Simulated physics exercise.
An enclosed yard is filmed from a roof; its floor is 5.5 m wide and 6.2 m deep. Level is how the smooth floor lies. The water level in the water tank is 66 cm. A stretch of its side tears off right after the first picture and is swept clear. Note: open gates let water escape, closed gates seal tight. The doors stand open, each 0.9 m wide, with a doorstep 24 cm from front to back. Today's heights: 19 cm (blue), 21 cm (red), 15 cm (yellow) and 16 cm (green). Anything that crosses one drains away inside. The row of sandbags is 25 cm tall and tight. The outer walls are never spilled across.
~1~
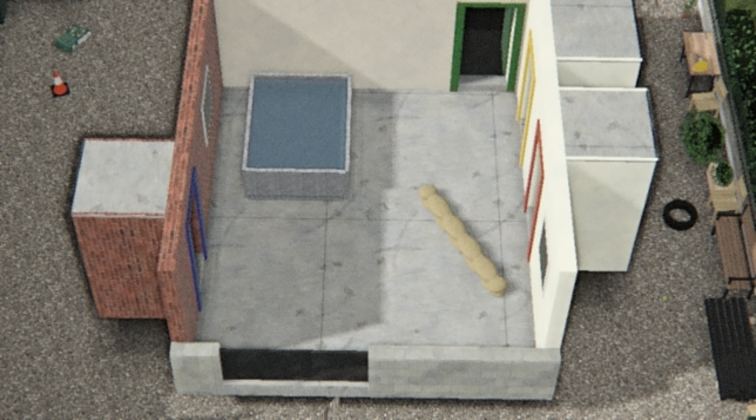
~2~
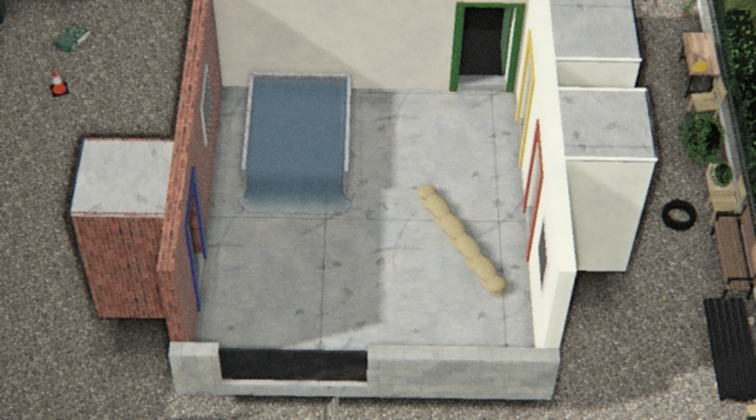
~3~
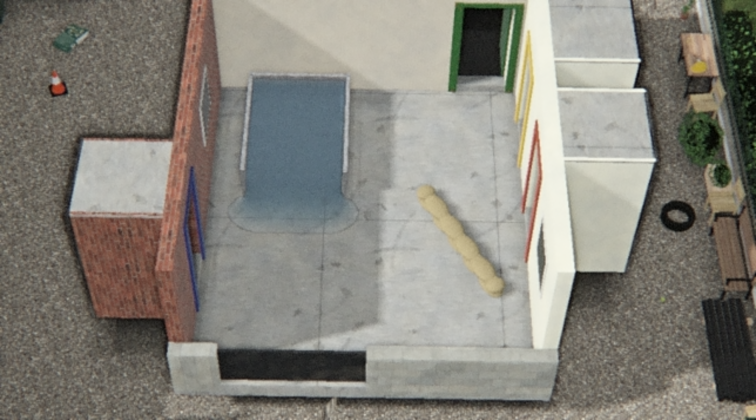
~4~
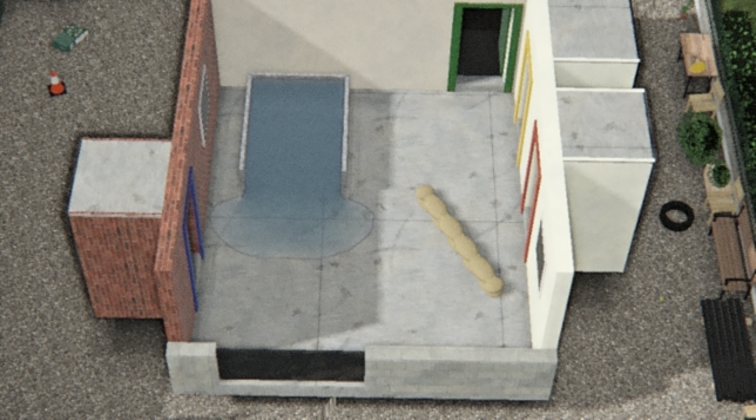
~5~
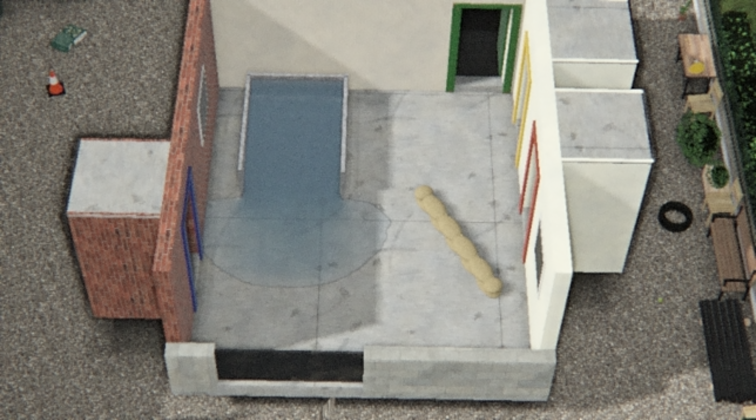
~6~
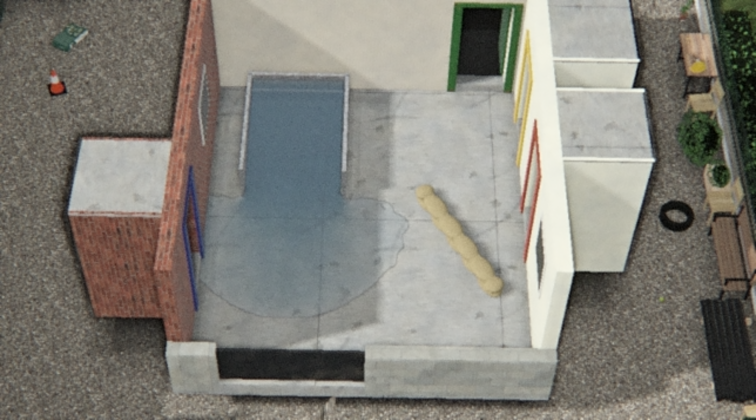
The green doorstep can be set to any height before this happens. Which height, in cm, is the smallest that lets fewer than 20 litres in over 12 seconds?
The smallest is roughly 6.5 cm.
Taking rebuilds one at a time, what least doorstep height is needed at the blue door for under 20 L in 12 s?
At the blue door it takes roughly 14.0 centimetres.
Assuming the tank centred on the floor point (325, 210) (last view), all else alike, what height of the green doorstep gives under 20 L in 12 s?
Roughly 9.0 cm is needed.
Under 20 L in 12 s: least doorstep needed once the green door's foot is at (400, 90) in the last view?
It needs roughly 8.5 cm.
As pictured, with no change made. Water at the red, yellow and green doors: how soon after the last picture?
Red at 3.0 s, yellow at 4.0 s and green at 5.0 s.
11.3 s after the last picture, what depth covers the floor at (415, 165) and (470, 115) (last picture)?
Near 5 cm at the first spot and 10 cm at the second.
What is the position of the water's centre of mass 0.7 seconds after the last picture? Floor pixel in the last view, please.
I'd say around (291, 203).
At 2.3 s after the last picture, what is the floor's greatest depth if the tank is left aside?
35 cm.
Then, 0.7 s after the last picture water covers 40 % of the floor, deepest (29 cm) near (190, 370); it has not reached the green door.
Then, 2.3 s after the last picture water covers 50 % of the floor, deepest (35 cm) near (529, 376); it has not reached the green door.
Then, 11.3 s after the last picture water covers 95 % of the floor, deepest (16 cm) near (209, 193); 10 cm at the green door, 0 litres in over its 16 cm doorstep.
At the green door as built, the water peaked near 11 cm, 5.5 s after the last picture.
With a doorstep of 5.5 cm, 35 litres would have come in within the 12 s; with 7.5 cm, 11 litres. So under 20 litres takes about 6.5 cm.
